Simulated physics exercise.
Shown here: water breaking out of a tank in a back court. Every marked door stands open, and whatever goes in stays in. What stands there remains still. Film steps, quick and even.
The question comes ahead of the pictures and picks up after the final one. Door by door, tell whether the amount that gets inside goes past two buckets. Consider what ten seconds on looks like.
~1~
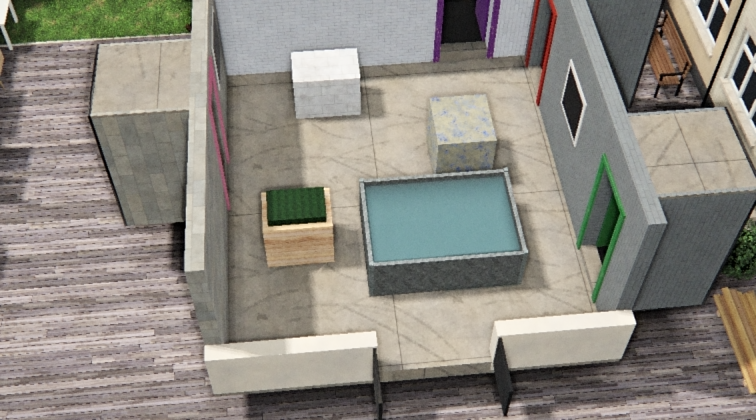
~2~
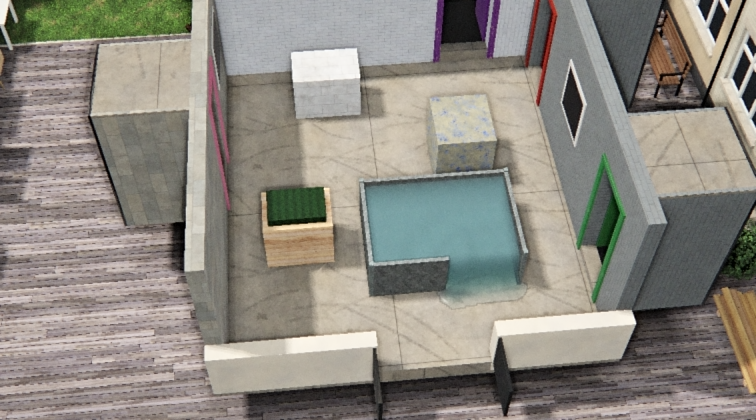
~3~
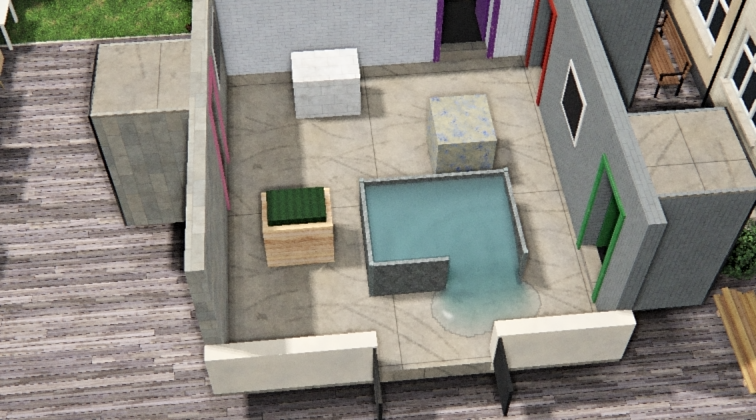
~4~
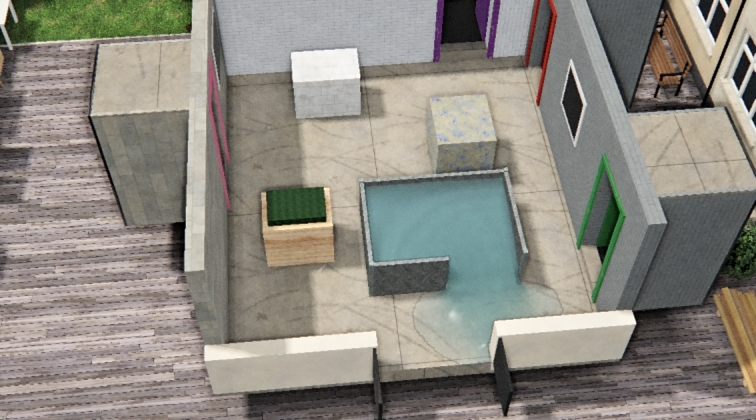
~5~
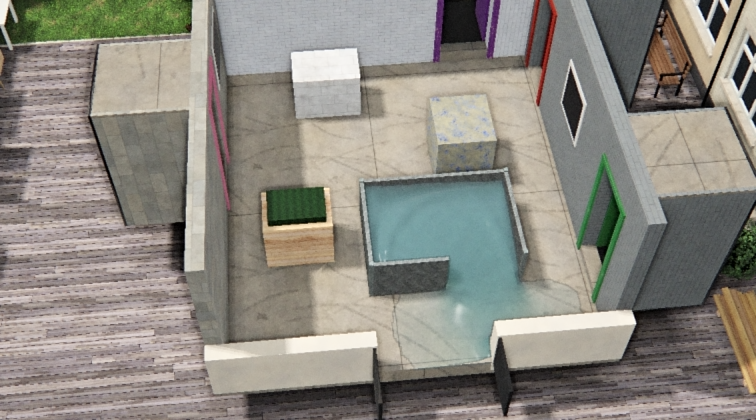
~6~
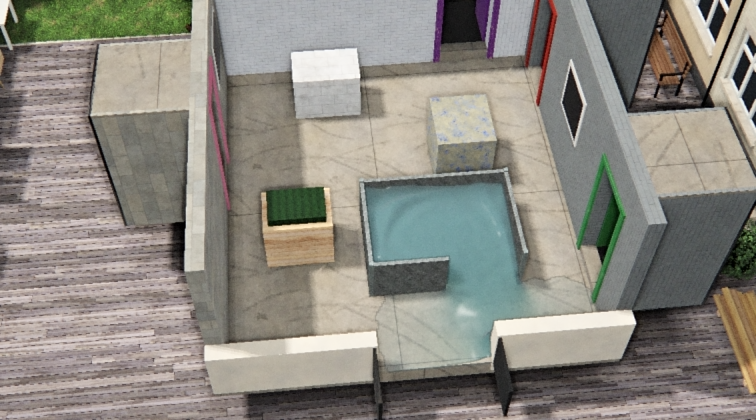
Purple door: Not beyond two buckets, red door: Beyond two buckets, pink door: Not beyond two buckets, green door: Beyond two buckets.
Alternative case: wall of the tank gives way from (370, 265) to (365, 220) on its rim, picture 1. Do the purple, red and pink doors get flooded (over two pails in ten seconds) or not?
Log - purple comes in lower; red breaks the threshold; pink comes in lower.
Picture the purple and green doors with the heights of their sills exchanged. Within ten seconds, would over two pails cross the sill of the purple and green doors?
I expect the purple door tops the limit while the green one remains below.
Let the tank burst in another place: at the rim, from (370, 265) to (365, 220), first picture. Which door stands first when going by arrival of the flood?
Pink one.
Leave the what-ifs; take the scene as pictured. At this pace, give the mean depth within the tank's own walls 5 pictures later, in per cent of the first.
About 62 %.
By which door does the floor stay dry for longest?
It's the pink one.
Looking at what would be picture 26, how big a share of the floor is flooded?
45 %.
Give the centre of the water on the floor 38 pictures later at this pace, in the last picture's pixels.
Close to (460, 208).
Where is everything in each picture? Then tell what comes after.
The first frame shows still water in the water tank at (441, 219).
In the second frame, the front is at (522, 292), out from the gap at (482, 276).
In the third frame, the front is at a hidden place, out from the gap at (482, 276).
In the fourth frame, water pours out at (482, 277) and has run to a hidden place.
In the fifth frame, water pours out at (482, 277) and has run to a hidden place.
In the sixth frame, water pours out at (482, 277) and has run to a hidden place.
A moment on, water covers 10 % of the floor; the purple door not reached, the red door not reached, the pink door not reached, the green door wet at the sill, nothing in.
Next, water covers 25 % of the floor; the purple door not reached, the red door not reached, the pink door not reached, the green door under two buckets in.
Then, water covers 45 % of the floor; the purple door wet at the sill, nothing in, the red door wet at the sill, nothing in, the pink door not reached, the green door over two buckets in.
Later, water covers 60 % of the floor; the purple door wet at the sill, nothing in, the red door over two buckets in, the pink door not reached, the green door over two buckets in.
In the end, water covers 90 % of the floor; the purple door under two buckets in, the red door far over two buckets in, the pink door wet at the sill, nothing in, the green door over two buckets in.
